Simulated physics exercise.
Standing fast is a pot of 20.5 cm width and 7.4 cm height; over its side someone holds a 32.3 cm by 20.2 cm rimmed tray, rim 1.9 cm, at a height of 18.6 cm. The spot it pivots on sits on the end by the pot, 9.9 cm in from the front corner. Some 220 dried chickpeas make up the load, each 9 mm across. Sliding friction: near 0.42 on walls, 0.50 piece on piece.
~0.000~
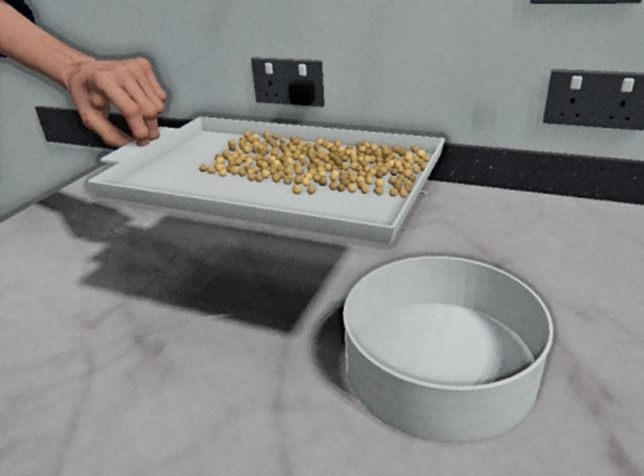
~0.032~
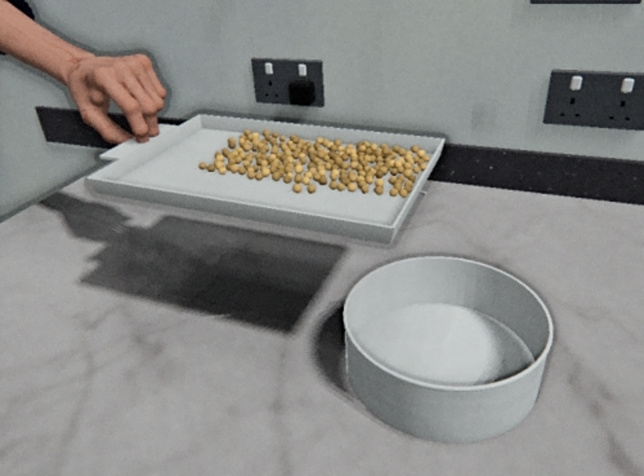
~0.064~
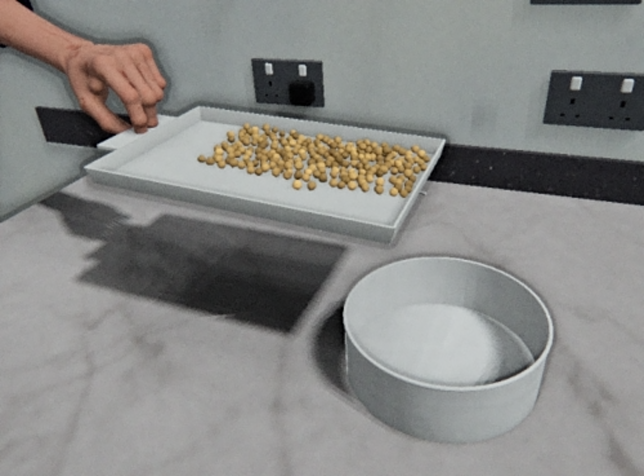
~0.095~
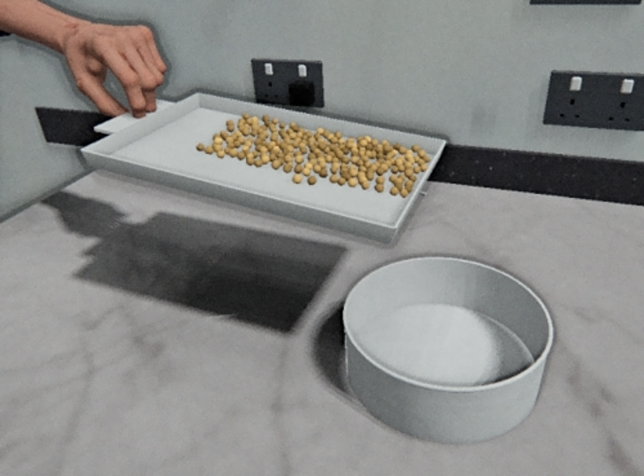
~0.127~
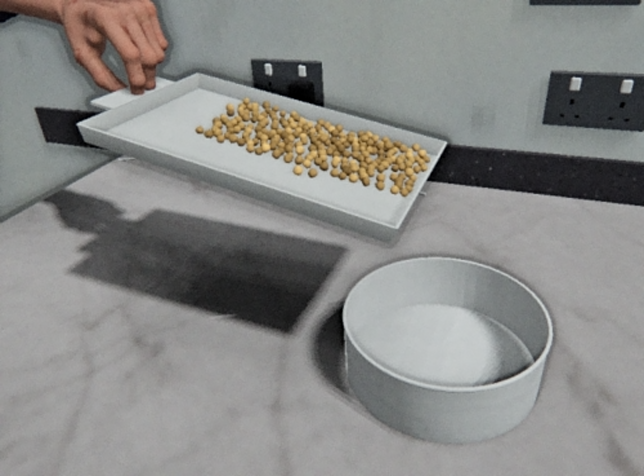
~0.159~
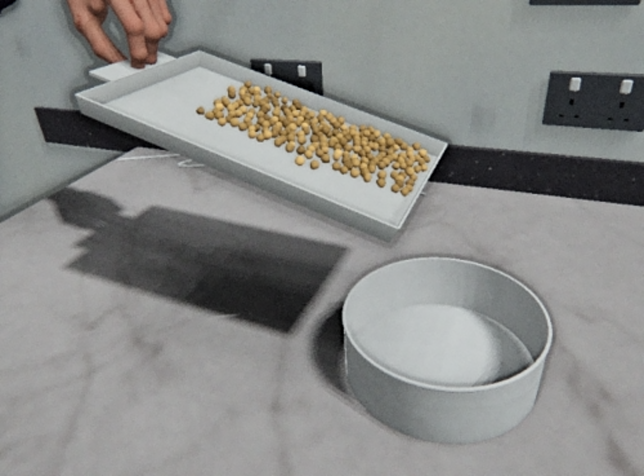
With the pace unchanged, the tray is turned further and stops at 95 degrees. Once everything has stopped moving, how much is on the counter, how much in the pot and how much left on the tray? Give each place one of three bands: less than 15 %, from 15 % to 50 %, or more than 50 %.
Counter: A notable amount. Pot: The main share. Tray: A slight amount.
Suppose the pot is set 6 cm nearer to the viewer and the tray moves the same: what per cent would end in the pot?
30 %.
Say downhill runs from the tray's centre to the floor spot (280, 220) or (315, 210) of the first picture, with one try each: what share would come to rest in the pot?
Roughly 60 per cent on the first try and 85 per cent on the second.
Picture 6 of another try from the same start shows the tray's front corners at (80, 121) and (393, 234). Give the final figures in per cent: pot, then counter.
Split: Pot = 95, counter = 5.
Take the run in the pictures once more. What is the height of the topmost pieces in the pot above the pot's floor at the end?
Height: Approx. 2.0 cm.
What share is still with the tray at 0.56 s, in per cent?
Value: About 100%.
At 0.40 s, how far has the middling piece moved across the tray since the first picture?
I'd say close to 4 centimetres.
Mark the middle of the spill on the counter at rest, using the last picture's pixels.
Middle of the spill at rest: Roughly (510, 294).
After 0.40 s, tilt 56 degrees; the tray holds 100 %, the pot 0 %.
After 0.56 s, tilt 82 degrees; the tray holds 100 %, the pot 0 %.
After 0.85 s, tilt 95 degrees; the tray holds 10 %, the pot 45 %.
In the end, at 1.7 s, counter 40 %, pot 60 %, tray 0 %.
